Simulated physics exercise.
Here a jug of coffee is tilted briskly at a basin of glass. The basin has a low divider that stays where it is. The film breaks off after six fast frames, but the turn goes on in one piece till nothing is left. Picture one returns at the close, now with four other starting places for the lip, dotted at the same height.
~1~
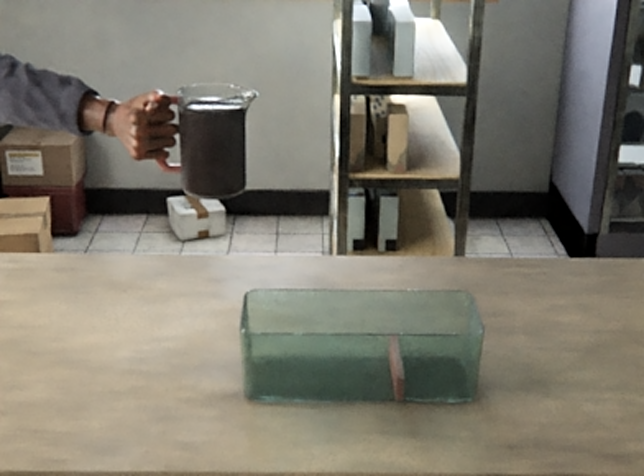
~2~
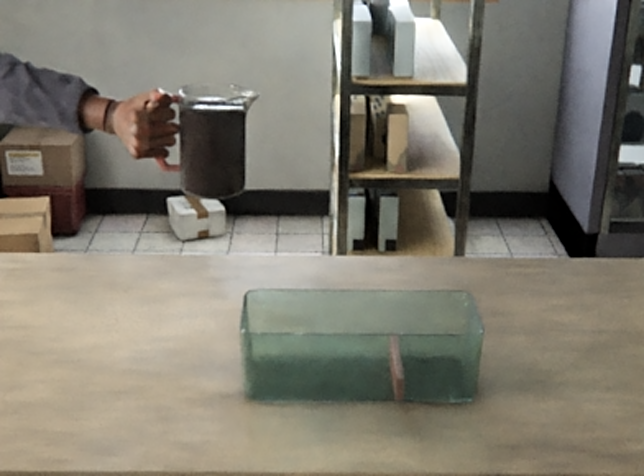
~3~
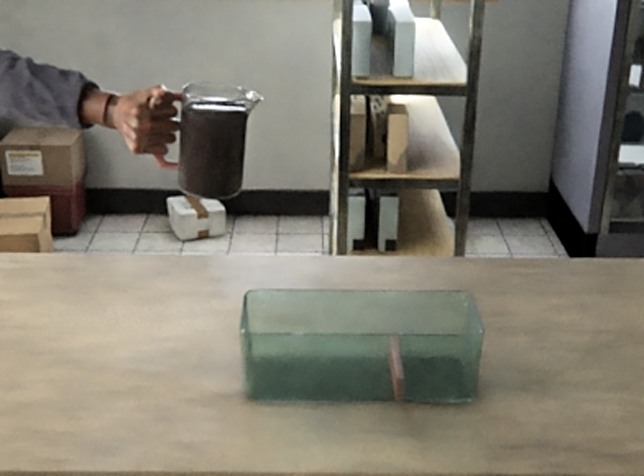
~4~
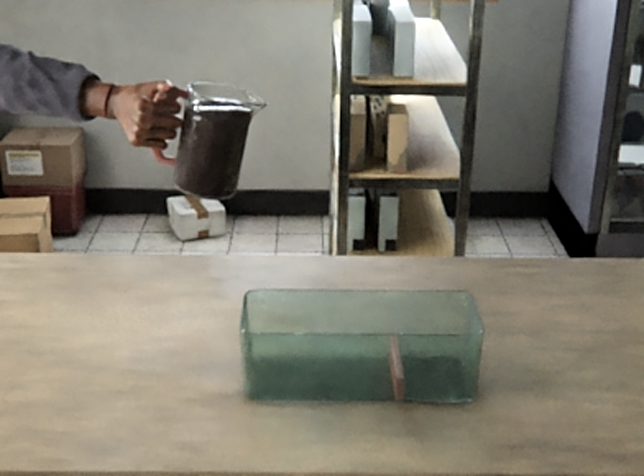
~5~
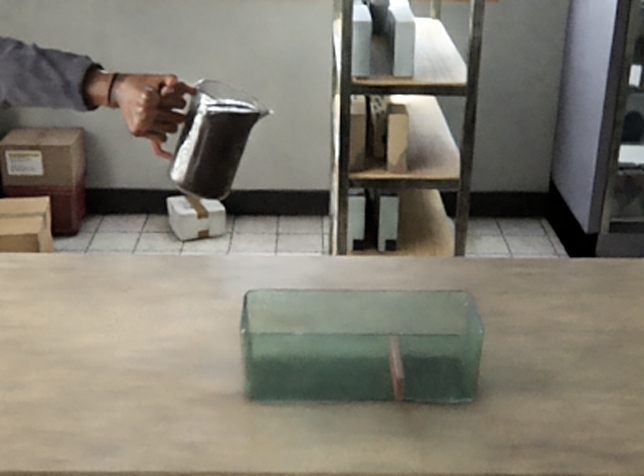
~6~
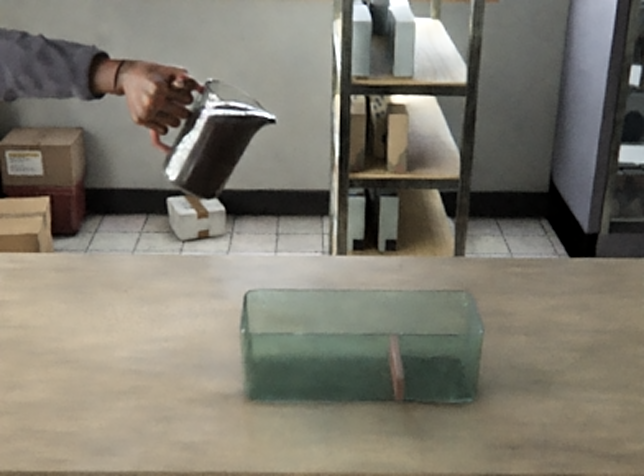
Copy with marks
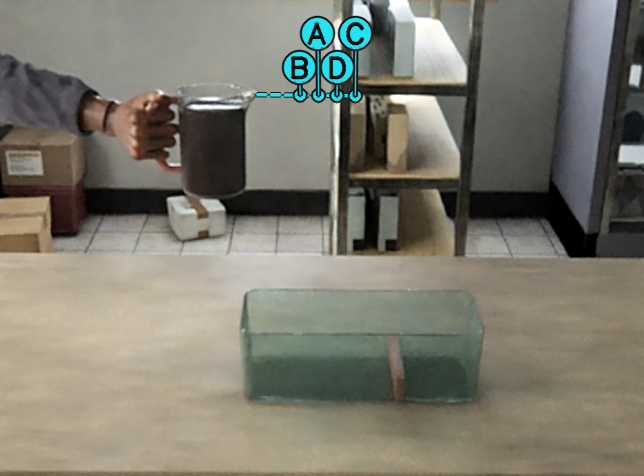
Above a glass basin on a table, a hand steadily tips a jug of dark liquid rightward.
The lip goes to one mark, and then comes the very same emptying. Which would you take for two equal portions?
The best spot is A.
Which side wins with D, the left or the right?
More ends on the right.
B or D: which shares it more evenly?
That would be D.
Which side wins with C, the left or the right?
The right one.
On the marked copy, A at (318, 95); B at (300, 95); C at (355, 95); D at (336, 95).
With A, about 48 % ends left of the wall and 49 % right of it; 3 % is lost outside.
With B, about 86 % ends left of the wall and 6 % right of it; 8 % is lost outside.
With C, about 15 % ends left of the wall and 82 % right of it; 3 % is lost outside.
With D, about 17 % ends left of the wall and 80 % right of it; 3 % is lost outside.
